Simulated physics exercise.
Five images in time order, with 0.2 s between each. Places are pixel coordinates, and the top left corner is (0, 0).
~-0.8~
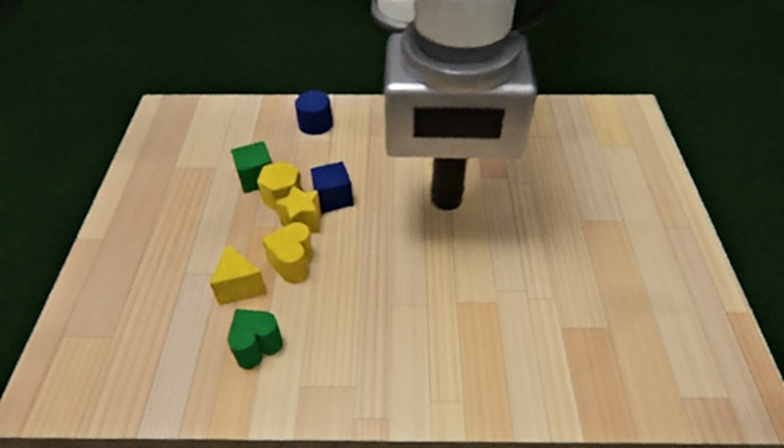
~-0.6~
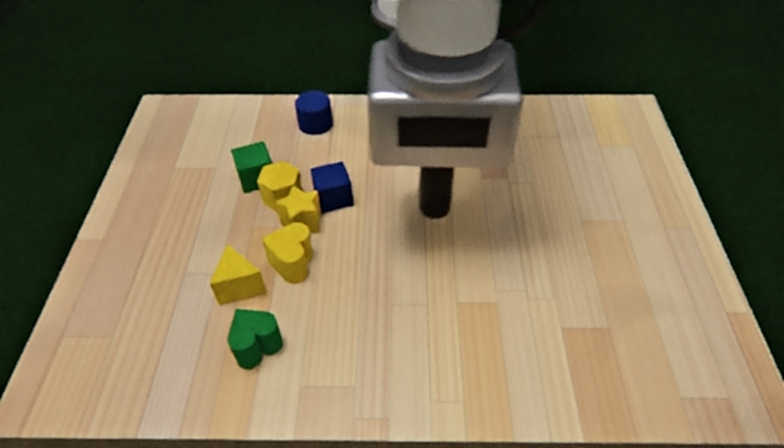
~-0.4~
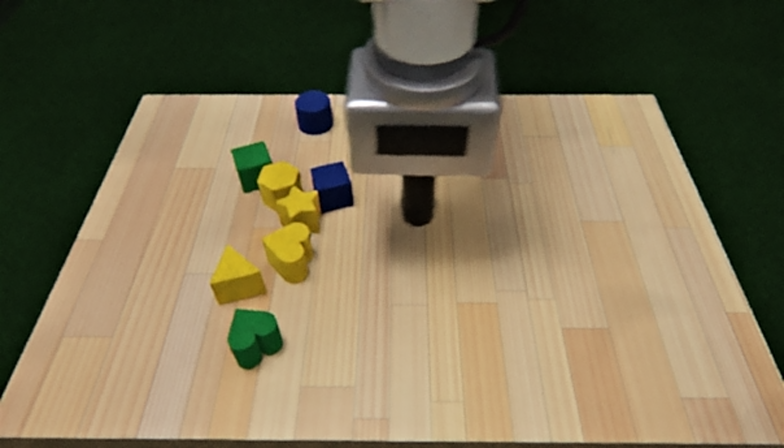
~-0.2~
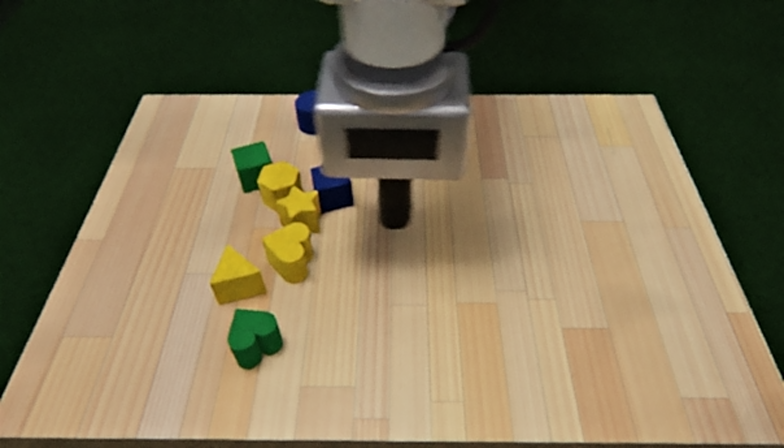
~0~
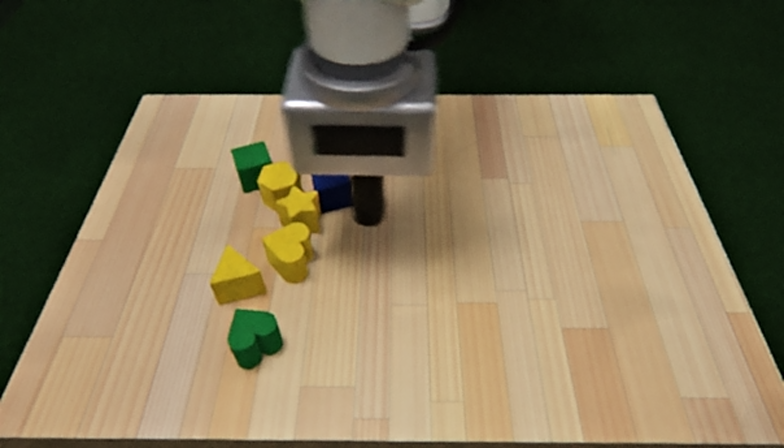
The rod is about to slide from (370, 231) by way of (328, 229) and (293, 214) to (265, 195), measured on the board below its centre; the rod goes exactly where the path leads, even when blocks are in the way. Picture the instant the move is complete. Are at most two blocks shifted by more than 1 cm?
No.
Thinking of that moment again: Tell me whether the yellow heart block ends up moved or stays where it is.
Here's my answer: The yellow heart block remains in position.
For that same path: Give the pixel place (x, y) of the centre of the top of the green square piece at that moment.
If I read the scene right, the answer is (237, 130).
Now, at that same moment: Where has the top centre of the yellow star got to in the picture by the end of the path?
It should be at about (237, 189).
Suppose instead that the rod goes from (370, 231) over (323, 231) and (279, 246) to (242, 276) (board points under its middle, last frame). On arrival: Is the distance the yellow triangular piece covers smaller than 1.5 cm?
No, I don't think so.
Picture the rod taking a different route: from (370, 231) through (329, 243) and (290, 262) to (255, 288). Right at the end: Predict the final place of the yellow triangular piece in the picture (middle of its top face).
For the centre of its top, I'd go with (171, 305).
The first path, step by step. One third of the way, rod at (325, 213); yellow star at (294, 201), turned 15° clockwise.
Two thirds of the way, rod at (290, 198); green square piece at (246, 148), turned 15° anticlockwise; yellow hexagonal block at (267, 167), turned 30° clockwise; yellow star at (257, 194).
At the end, rod at (261, 179); green square piece at (237, 130), turned 15° anticlockwise; yellow hexagonal block at (250, 150), turned 45° clockwise; yellow heart block still; yellow star at (237, 189), turned 50° anticlockwise; blue square piece still.
